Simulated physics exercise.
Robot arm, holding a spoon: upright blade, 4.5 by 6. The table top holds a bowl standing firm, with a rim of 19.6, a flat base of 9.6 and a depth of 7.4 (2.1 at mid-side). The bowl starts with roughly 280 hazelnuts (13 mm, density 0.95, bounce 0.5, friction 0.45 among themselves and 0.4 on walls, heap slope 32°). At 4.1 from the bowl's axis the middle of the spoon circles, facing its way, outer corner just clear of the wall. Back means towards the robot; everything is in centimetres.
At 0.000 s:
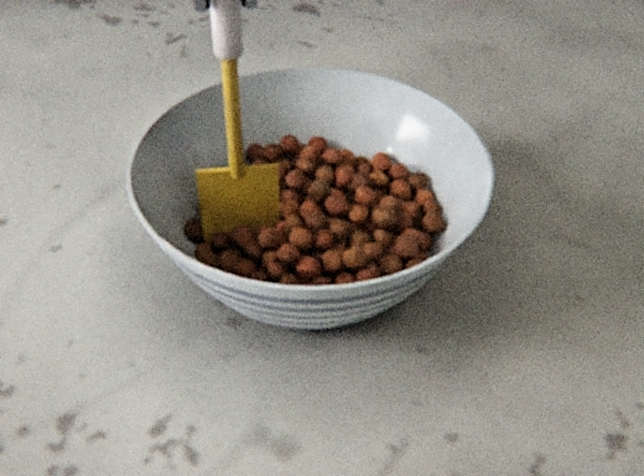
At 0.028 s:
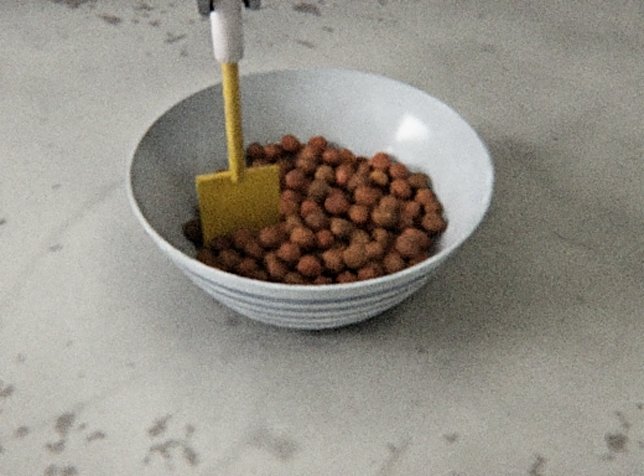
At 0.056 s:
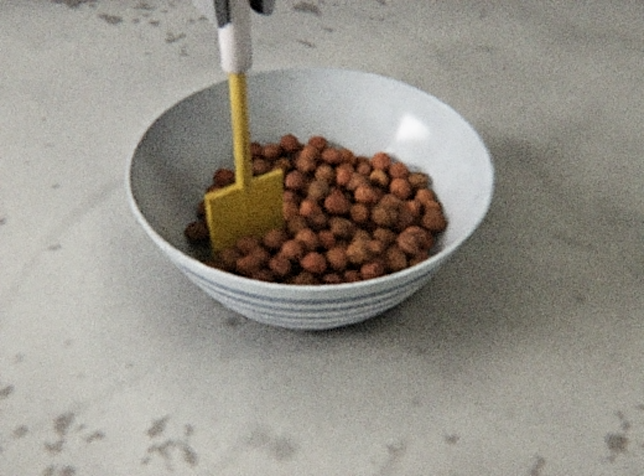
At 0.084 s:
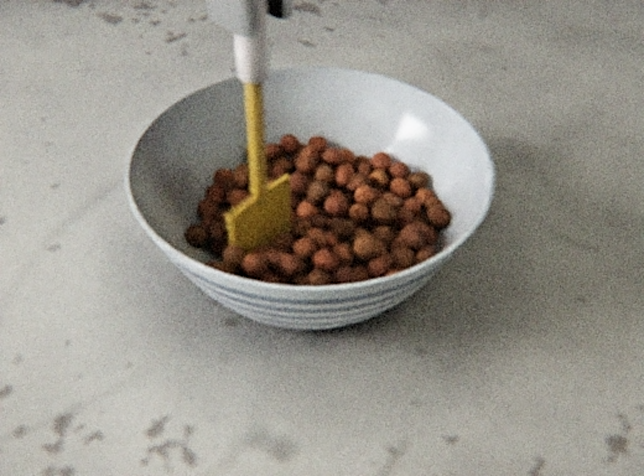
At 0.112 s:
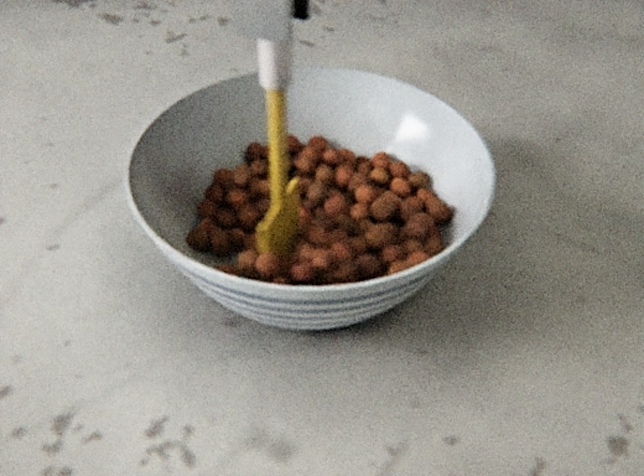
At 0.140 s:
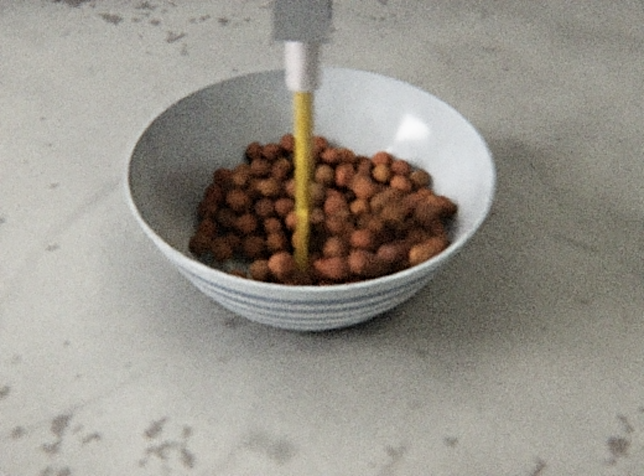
The clip opens on a yellow flat-bladed spoon held by a robot arm, upright at the left inside a pale bowl of brown hazelnuts. Barely moving at first, the blade then sweeps through the nuts towards the viewer and rightward, turning until it is edge-on near the bowl's front, nudging nuts to the right.
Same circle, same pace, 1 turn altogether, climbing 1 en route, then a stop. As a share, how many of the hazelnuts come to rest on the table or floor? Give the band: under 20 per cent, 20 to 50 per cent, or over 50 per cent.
Band: Under 20 per cent.
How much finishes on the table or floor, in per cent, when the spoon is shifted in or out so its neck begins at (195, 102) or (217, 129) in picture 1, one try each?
Roughly 0 % and 10 %.
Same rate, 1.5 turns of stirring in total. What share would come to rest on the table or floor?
Close to 10 in a hundred.
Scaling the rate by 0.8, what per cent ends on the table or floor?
Estimated share: Close to 0 per cent.
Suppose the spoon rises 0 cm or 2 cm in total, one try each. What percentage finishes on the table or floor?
5 and 5 %.
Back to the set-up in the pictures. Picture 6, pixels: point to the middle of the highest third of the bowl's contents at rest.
Roughly pixel (244, 250).
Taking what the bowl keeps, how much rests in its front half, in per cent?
Some 60 per cent.
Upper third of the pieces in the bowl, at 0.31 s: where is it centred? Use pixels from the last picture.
(390, 145), roughly.
After 0.31 s, 185° round, highest piece 9 above the table; 277 in the bowl.
After 0.47 s, 293° round, highest piece 9 above the table; 268 in the bowl, 5 on the table or floor, 4 in flight or on the tool.
After 0.76 s, 0° round, highest piece 7 above the table; 267 in the bowl, 10 on the table or floor.
After 1.46 s, 0° round, highest piece 7 above the table; 267 in the bowl, 10 on the table or floor.
In the end, 267 in the bowl, 10 on the table or floor. That is 4 % on the table or floor.
